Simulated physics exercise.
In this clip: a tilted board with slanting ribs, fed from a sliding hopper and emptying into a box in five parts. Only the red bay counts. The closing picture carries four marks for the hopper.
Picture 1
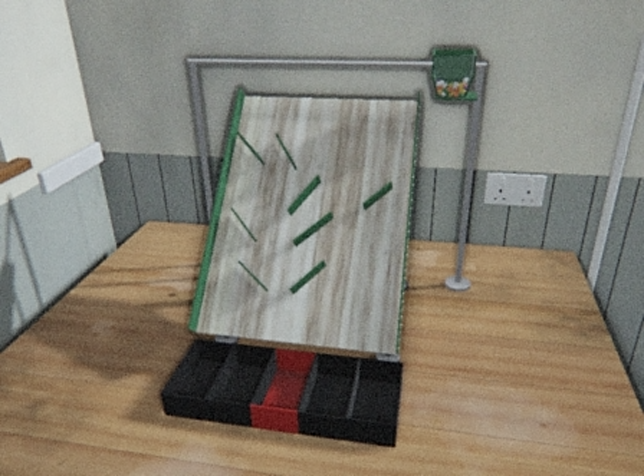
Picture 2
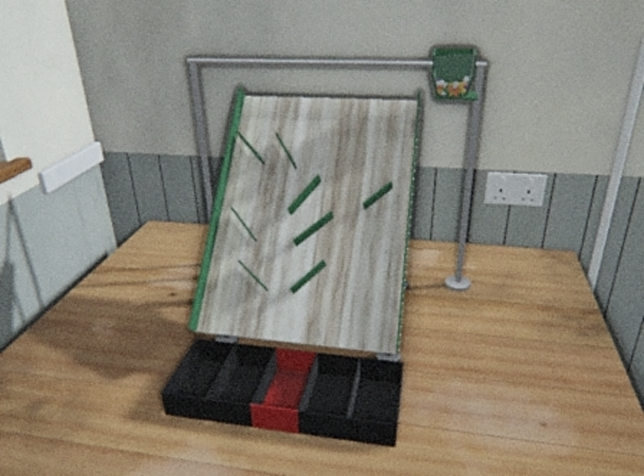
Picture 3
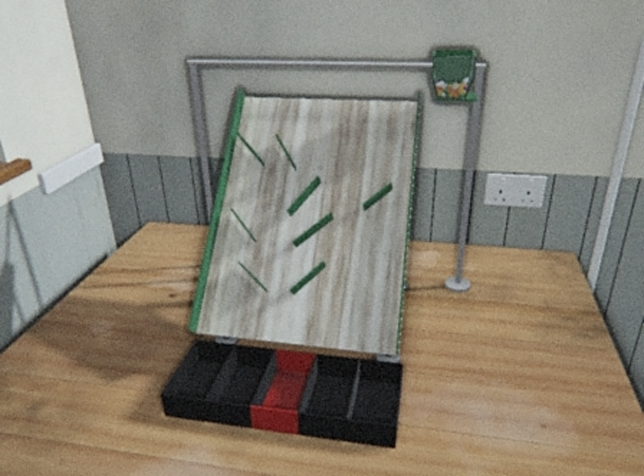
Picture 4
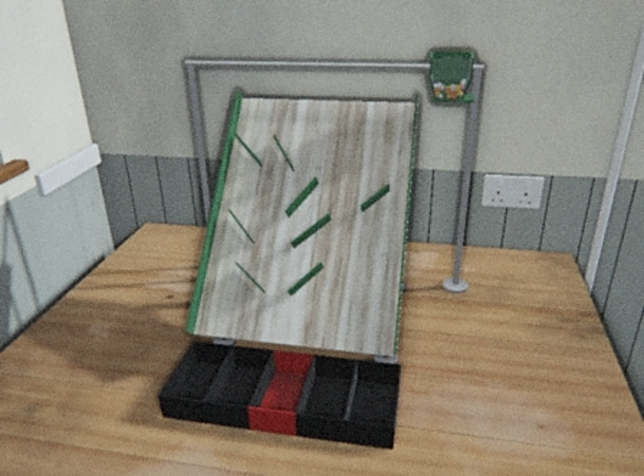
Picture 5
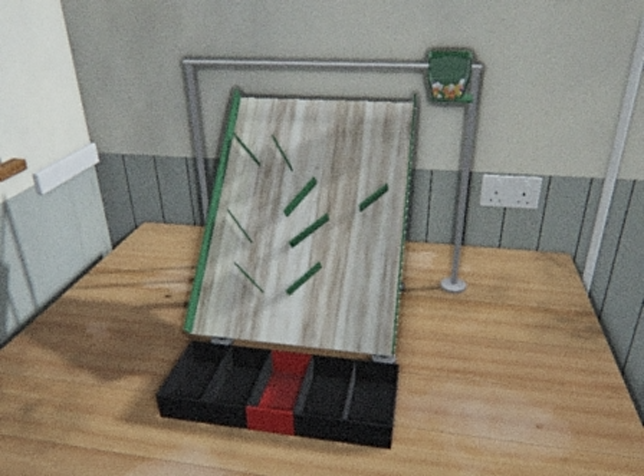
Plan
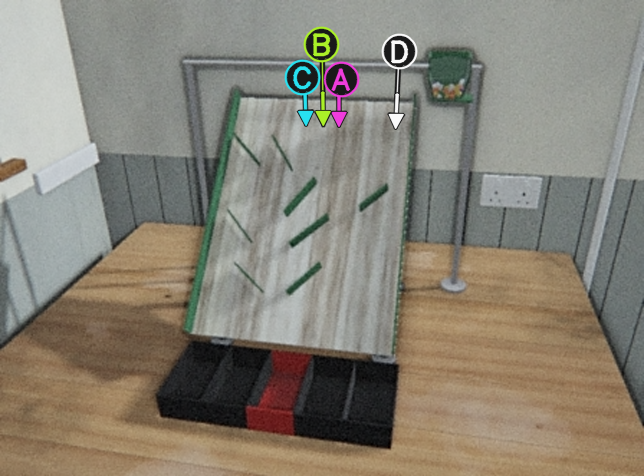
A tilted board with green ribs stands still above a black box with a red bay.
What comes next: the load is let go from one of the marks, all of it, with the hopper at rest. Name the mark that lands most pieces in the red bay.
I would pick mark C.
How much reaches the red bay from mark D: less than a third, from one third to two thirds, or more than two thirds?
Less than a third.
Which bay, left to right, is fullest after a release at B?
The third from the left.
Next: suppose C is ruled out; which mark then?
That would be B.
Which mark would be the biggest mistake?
That would be D.
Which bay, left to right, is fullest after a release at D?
It is the fifth one.
On the marked copy, mark A meets the board at (338, 121); mark B meets the board at (323, 120); mark C meets the board at (305, 120); mark D meets the board at (395, 123).
With A, about a third in the red bay, about half in other bays, a stray few outside the box.
With B, about two thirds in the red bay, about a quarter in other bays, a stray few outside the box.
With C, most in the red bay, about a quarter in other bays.
With D, a stray few in the red bay, nearly all in other bays.
